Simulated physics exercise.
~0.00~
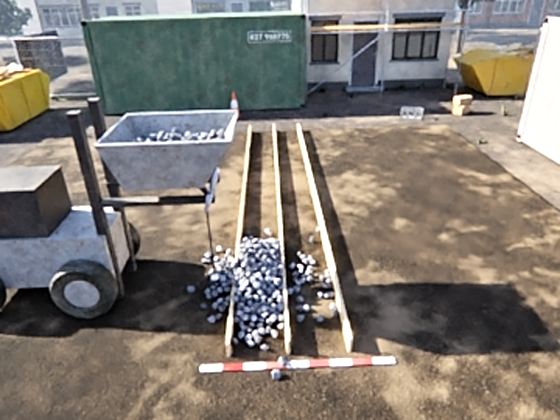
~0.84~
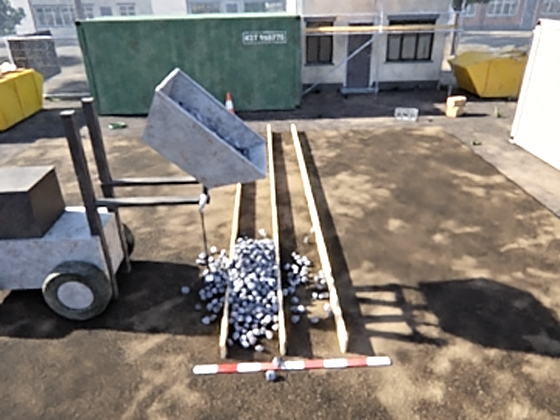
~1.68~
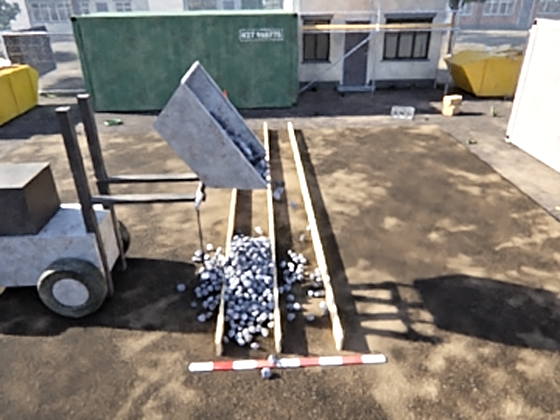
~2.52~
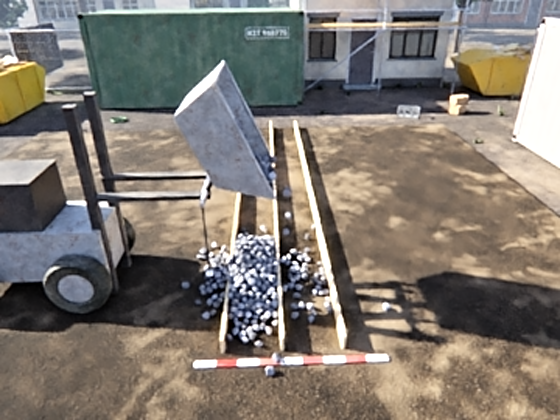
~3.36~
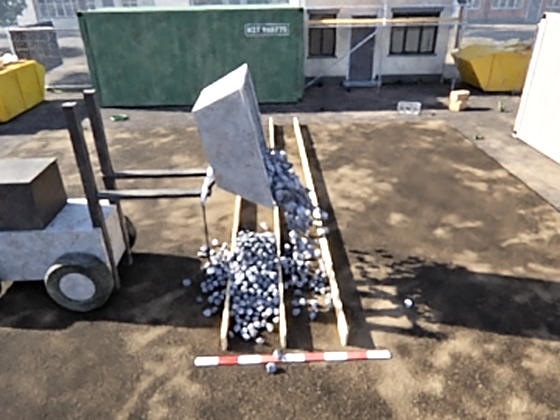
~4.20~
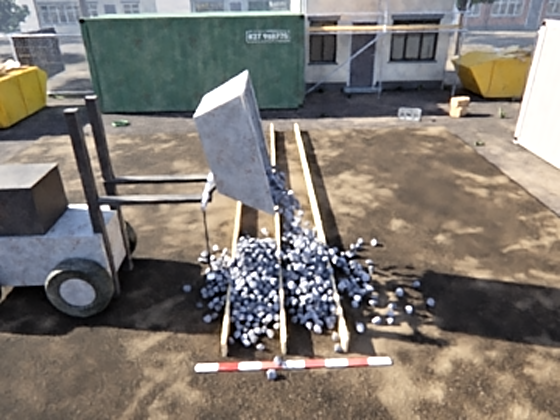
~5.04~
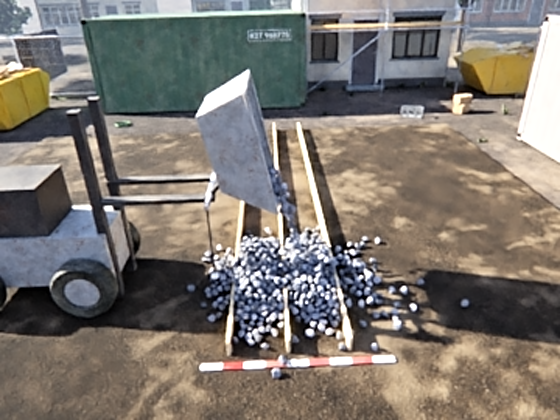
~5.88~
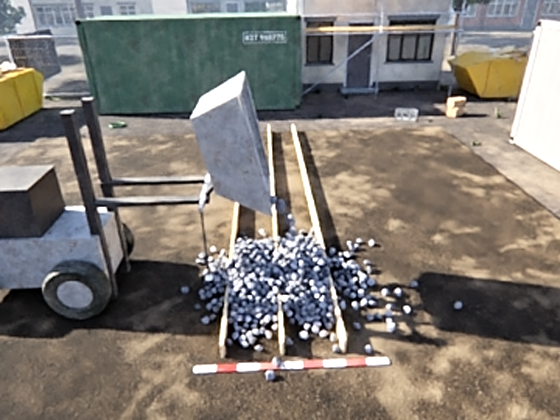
A grey skip full of pale stones, held by a forklift-like machine on the left, hangs over a sunlit dirt yard seen from above. Beneath it, three wooden planks run away from the viewer across an earlier heap, with a red and white staff in front and a green container behind. The skip tips steeply to the right, pauses with a few stones slipping out, then tips further. Stones pour into the right-hand bay, and some roll beyond the last plank. Finally the skip stays steeply tilted and emptied above a broad heap covering both bays, with strays scattered to the right.
